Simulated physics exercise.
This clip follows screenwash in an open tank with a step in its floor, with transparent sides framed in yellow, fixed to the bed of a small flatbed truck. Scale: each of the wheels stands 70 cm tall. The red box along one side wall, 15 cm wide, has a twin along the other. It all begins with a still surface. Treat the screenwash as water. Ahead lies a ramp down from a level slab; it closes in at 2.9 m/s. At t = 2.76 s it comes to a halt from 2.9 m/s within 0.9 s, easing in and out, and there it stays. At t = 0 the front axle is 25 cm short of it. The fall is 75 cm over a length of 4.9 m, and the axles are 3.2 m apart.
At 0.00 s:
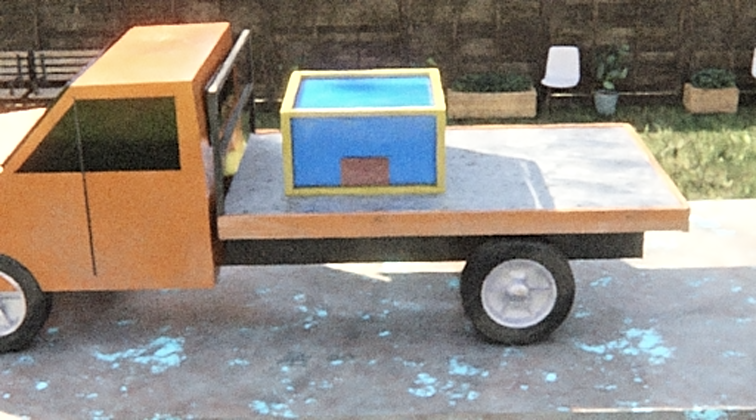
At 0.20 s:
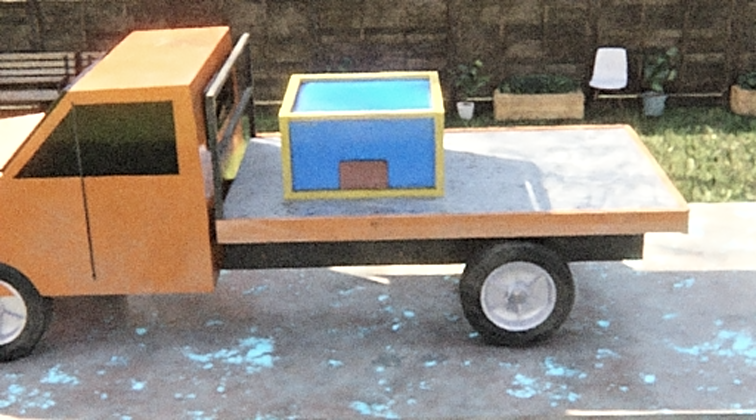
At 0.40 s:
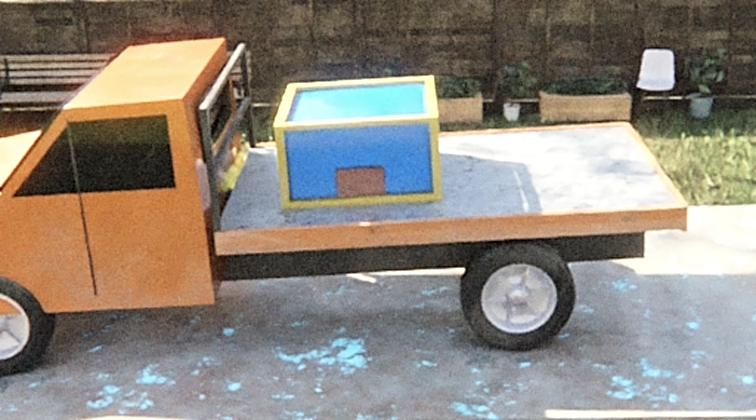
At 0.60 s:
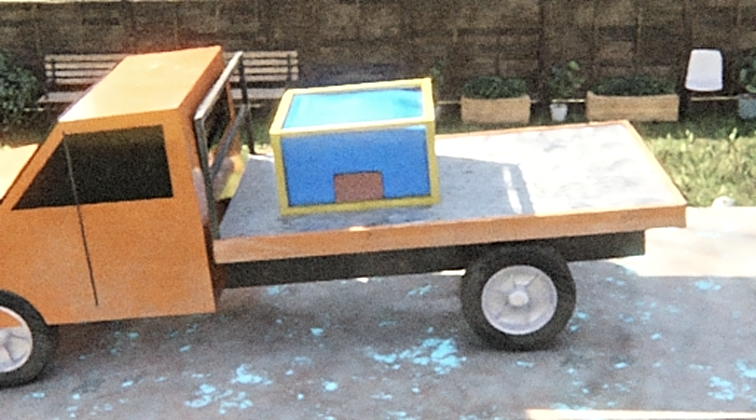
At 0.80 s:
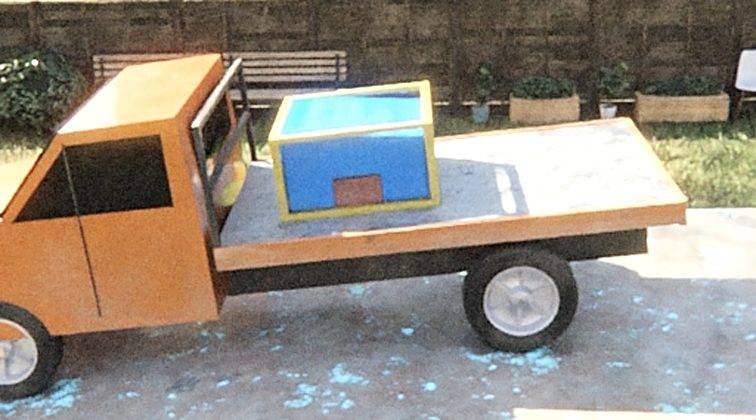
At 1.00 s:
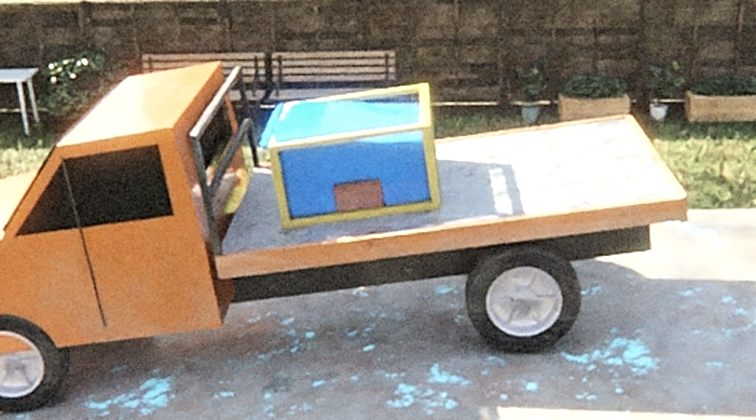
The footage shows an orange flatbed truck carrying an open, yellow-framed tank of blue liquid leftward past a fence, benches and planters, first level, then tilting gradually nose down as the liquid shifts slightly towards the tank's front.
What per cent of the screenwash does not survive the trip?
About 28 per cent.
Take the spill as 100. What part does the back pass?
About 0 per cent.
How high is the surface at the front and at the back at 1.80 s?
About 48 cm in front and 38 cm behind.
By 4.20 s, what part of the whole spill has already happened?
About 90 per cent.
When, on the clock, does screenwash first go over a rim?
Around 1.3 s.
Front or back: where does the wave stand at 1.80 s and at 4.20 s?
At the front, then the back.
After 1.80 s the surface is 48 cm up at the front and 38 cm at the back; 2 per cent is out, over the front.
After 2.90 s the surface is 42 cm up at the front and 44 cm at the back; 4 per cent is out, over the front.
After 4.20 s the surface is 23 cm up at the front and 66 cm at the back; 25 per cent is out, over the front.
After 6.64 s 28 per cent is out, over the front, 107 of 377 litres.
